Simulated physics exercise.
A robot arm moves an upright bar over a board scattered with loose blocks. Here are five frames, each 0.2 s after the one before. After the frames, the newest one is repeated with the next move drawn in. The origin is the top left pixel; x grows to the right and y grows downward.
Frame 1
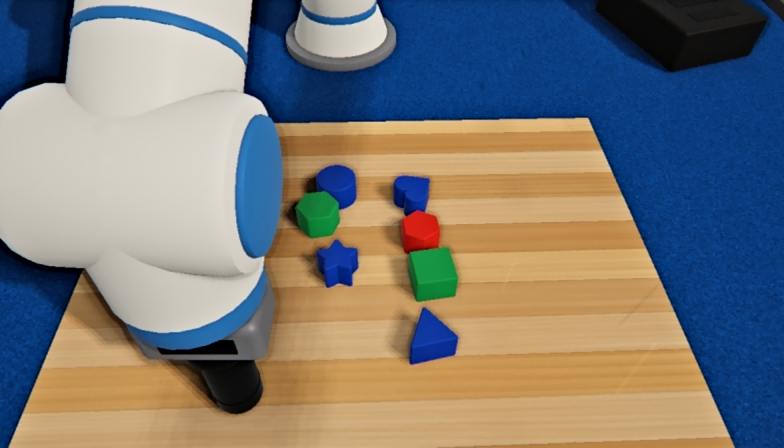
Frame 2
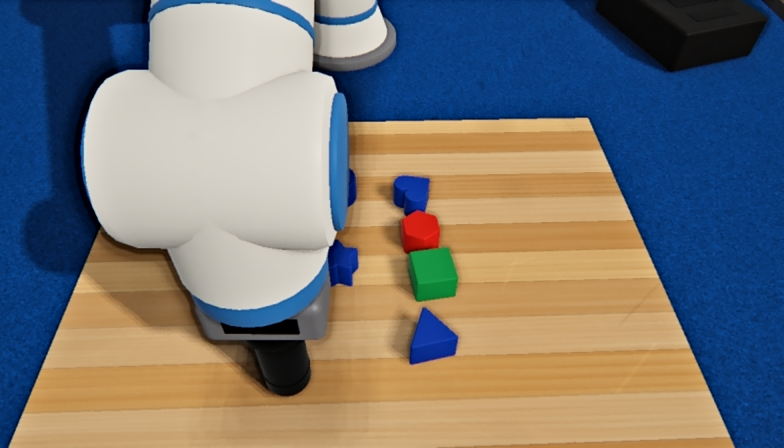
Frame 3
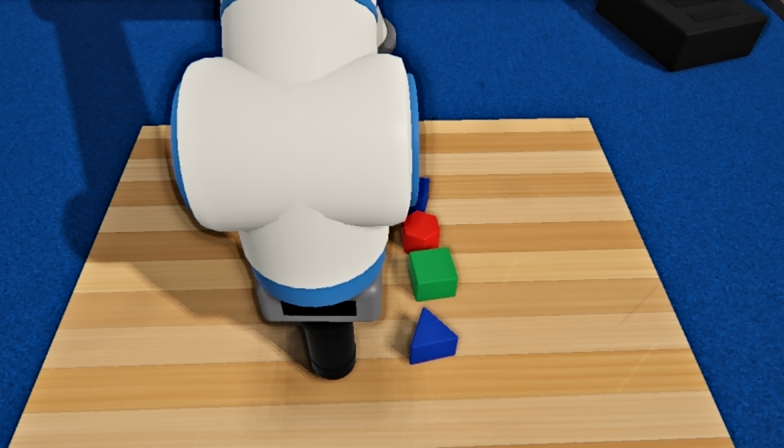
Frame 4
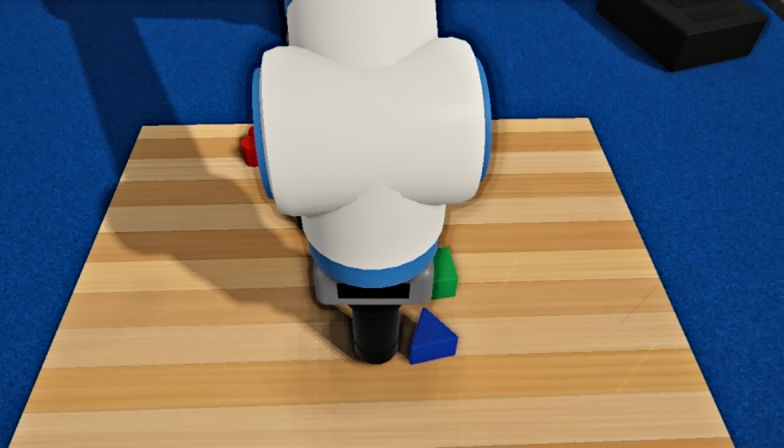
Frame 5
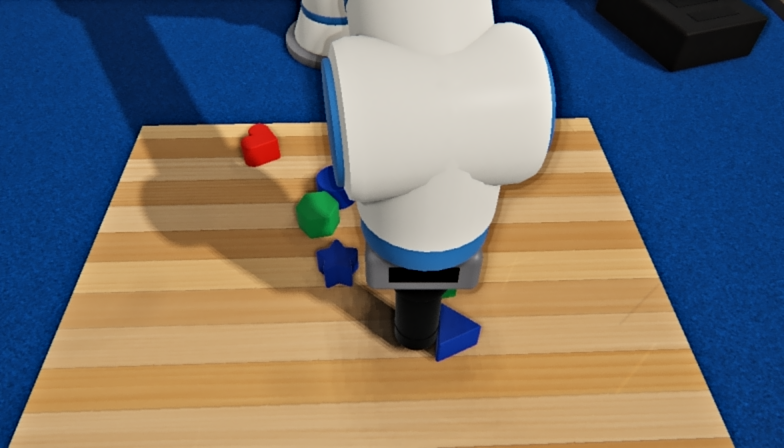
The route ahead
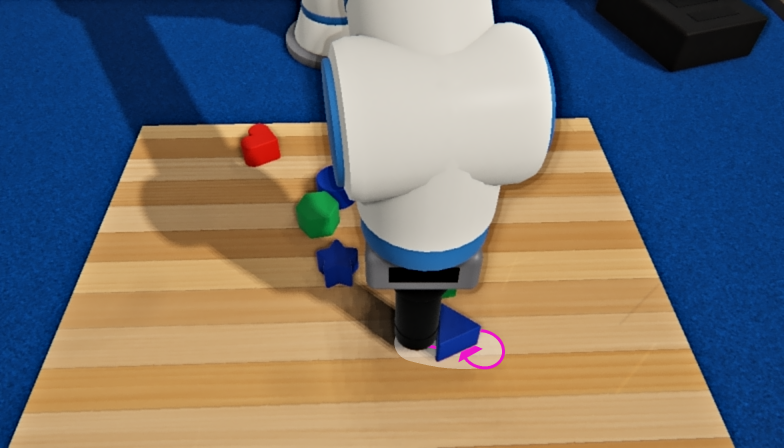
A white robot arm with blue bands sweeps a black upright bar rightward over a striped wooden board on a blue surface, seen from above by a still camera. Small blue, green and red blocks sit around the middle, with a red one at the upper left. The arm passes above them, hiding and uncovering several, then the bar nudges the blue triangle slightly right.
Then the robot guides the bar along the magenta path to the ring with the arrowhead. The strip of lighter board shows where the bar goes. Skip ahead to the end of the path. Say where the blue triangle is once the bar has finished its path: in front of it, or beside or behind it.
I think the bar keeps pushing the blue triangle along right to the end.
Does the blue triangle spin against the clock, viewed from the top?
Yes, I think so.
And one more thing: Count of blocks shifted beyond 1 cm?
It's going to be one.
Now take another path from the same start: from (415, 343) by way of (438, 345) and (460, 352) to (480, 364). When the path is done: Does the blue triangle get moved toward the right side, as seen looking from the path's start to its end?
Going by the path, no.
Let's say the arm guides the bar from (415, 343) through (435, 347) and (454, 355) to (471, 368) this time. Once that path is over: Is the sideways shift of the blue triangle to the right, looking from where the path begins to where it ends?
I believe not.
The line goes from (415, 343) by way of (437, 348) and (460, 350) to (482, 349).
What follows on the original path. Halfway along, bar at (450, 339); blue triangle at (486, 323), turned 25° anticlockwise.
At the end, bar at (485, 339); green four-sided block unmoved; blue triangle at (520, 321), turned 35° anticlockwise.
